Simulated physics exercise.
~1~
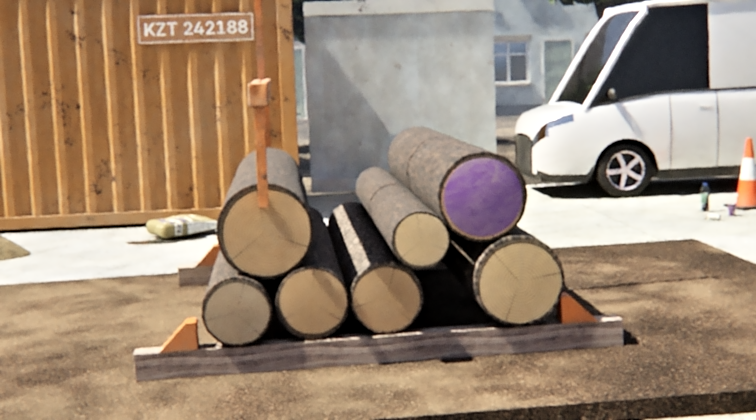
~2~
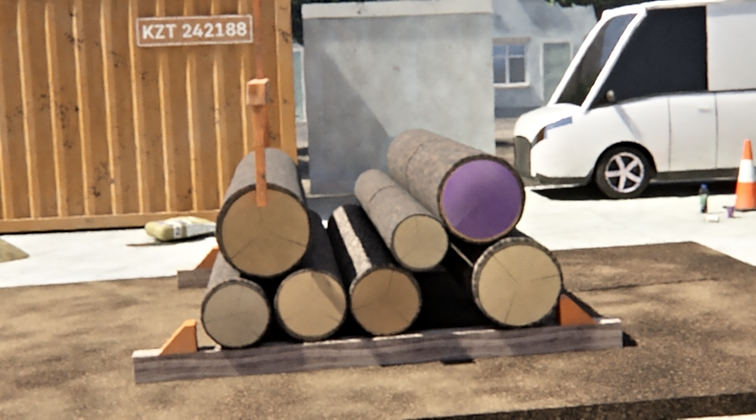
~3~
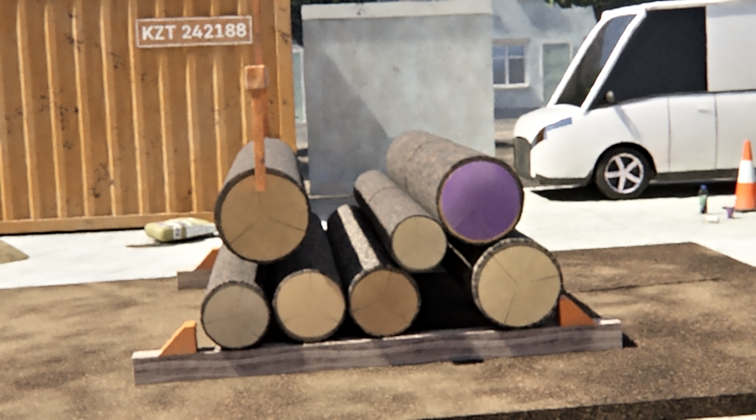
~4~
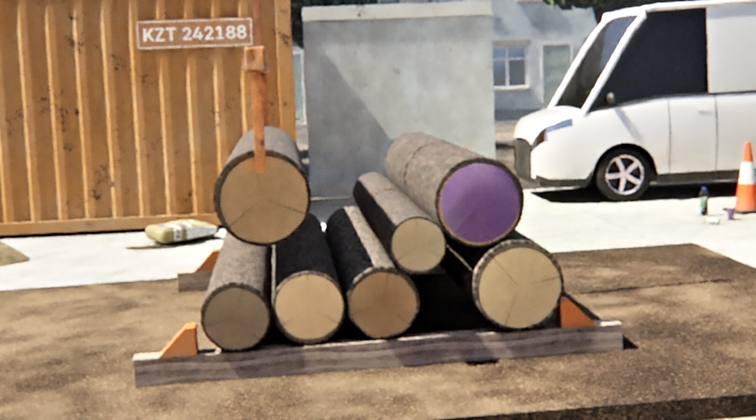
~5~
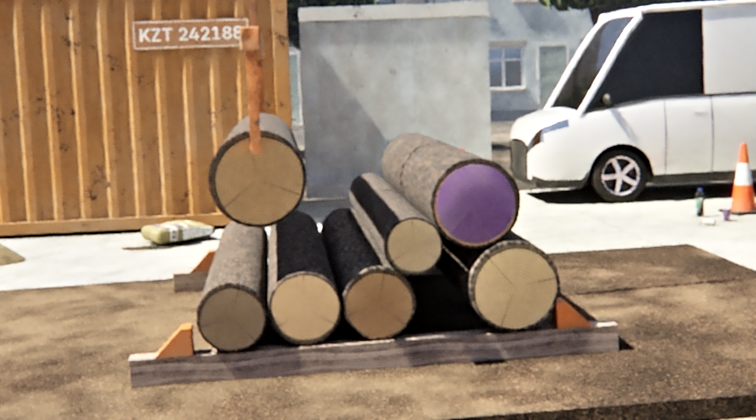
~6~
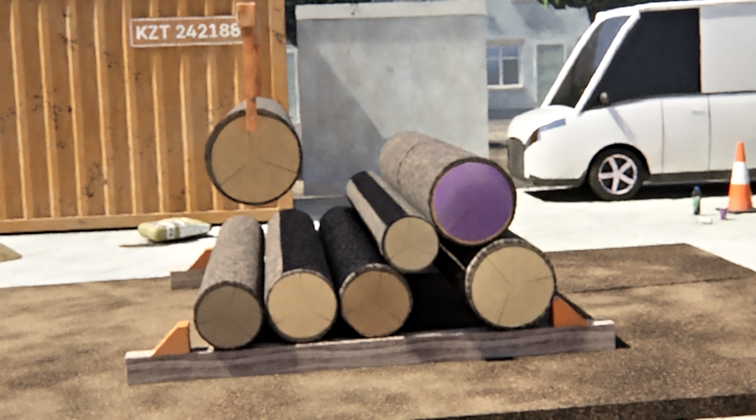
In a yard with a wooden-looking container and a parked white van, an orange beam lifts the upper left log clear of a small stack on a low timber base, while the purple-ended log and the others stay in place, leaving the raised log hanging above them.
